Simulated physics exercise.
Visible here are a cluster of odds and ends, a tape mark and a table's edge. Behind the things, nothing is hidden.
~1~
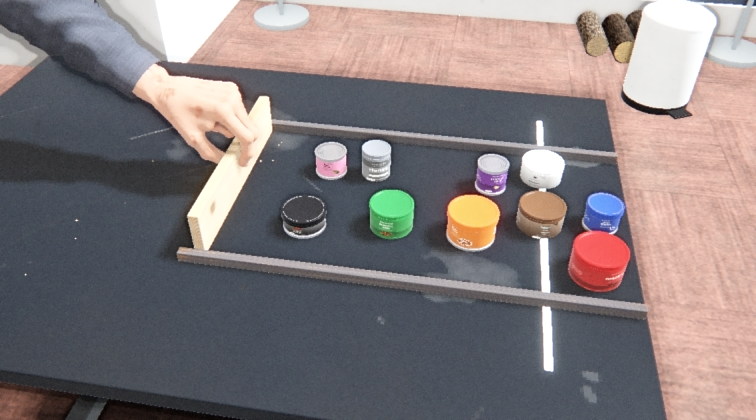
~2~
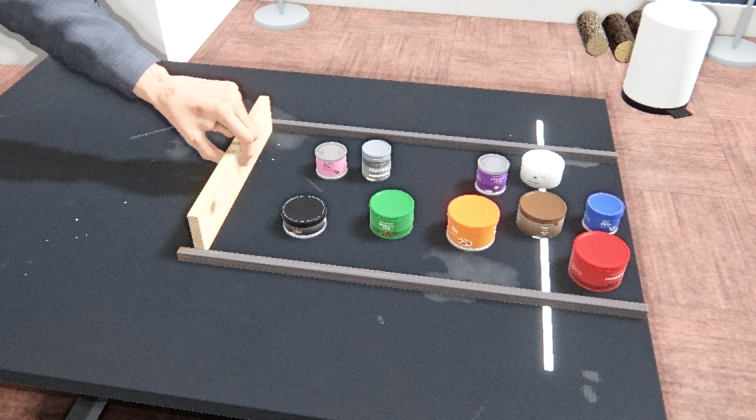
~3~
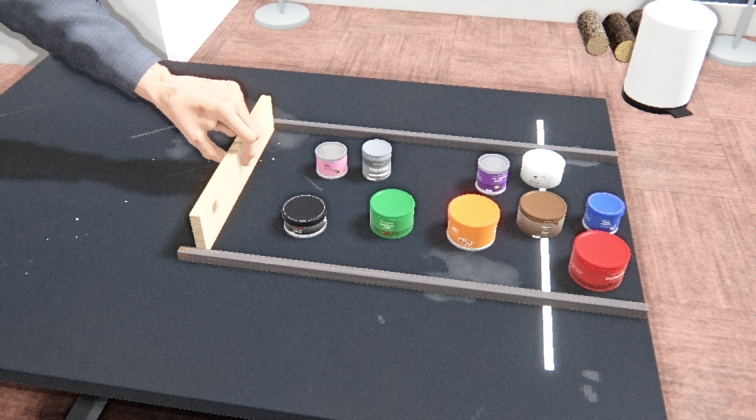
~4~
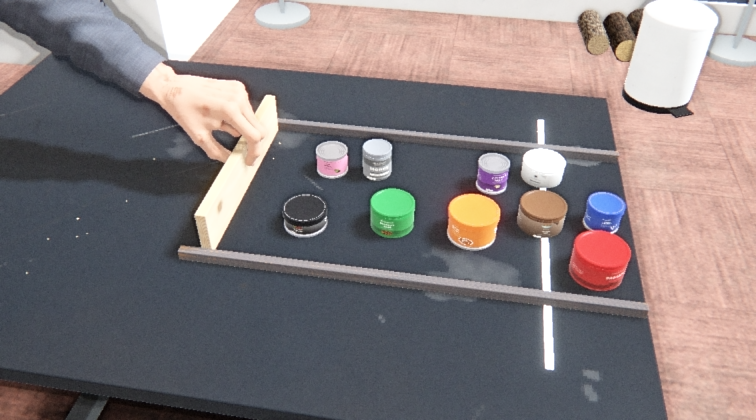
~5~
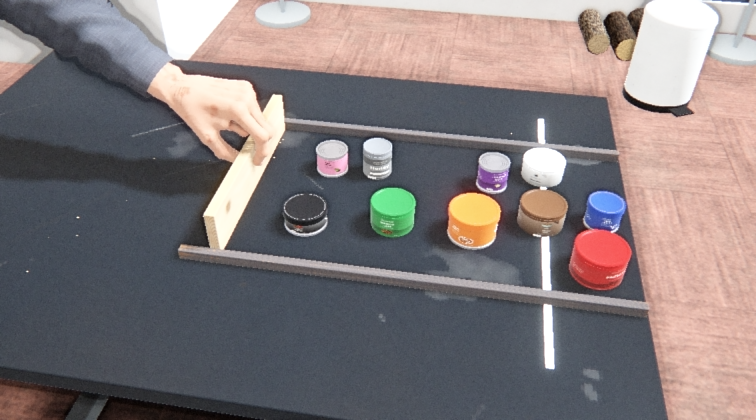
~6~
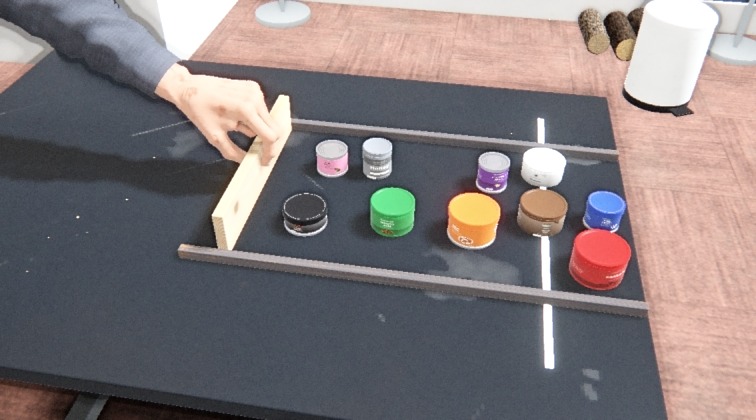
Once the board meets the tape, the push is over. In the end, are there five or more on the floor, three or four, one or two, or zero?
Most likely the sweep will knock off one or two.
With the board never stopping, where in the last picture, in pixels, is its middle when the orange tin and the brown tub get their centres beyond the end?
Points: About (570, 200) and about (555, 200).
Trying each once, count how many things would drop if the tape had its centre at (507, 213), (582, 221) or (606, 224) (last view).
Down on the floor: 0, 4 and 6.
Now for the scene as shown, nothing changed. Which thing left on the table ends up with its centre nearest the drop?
It would be the brown tub.
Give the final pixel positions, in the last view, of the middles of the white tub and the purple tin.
Result: One at about (592, 169), the other at about (590, 188).
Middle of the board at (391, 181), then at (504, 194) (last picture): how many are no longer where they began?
First position 5; second position 9.
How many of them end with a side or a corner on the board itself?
That makes 4.
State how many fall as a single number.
Total count: 1.
Early on, none off yet; blue tin at rest near (604, 213); red tub at rest near (599, 260); white tub at rest near (543, 168).
A while later, none off yet; blue tin travelled a little near (620, 211); red tub at rest near (599, 260); white tub travelled a little near (560, 166).
Finally, the number that fall off is one or two; lost, blue tin.
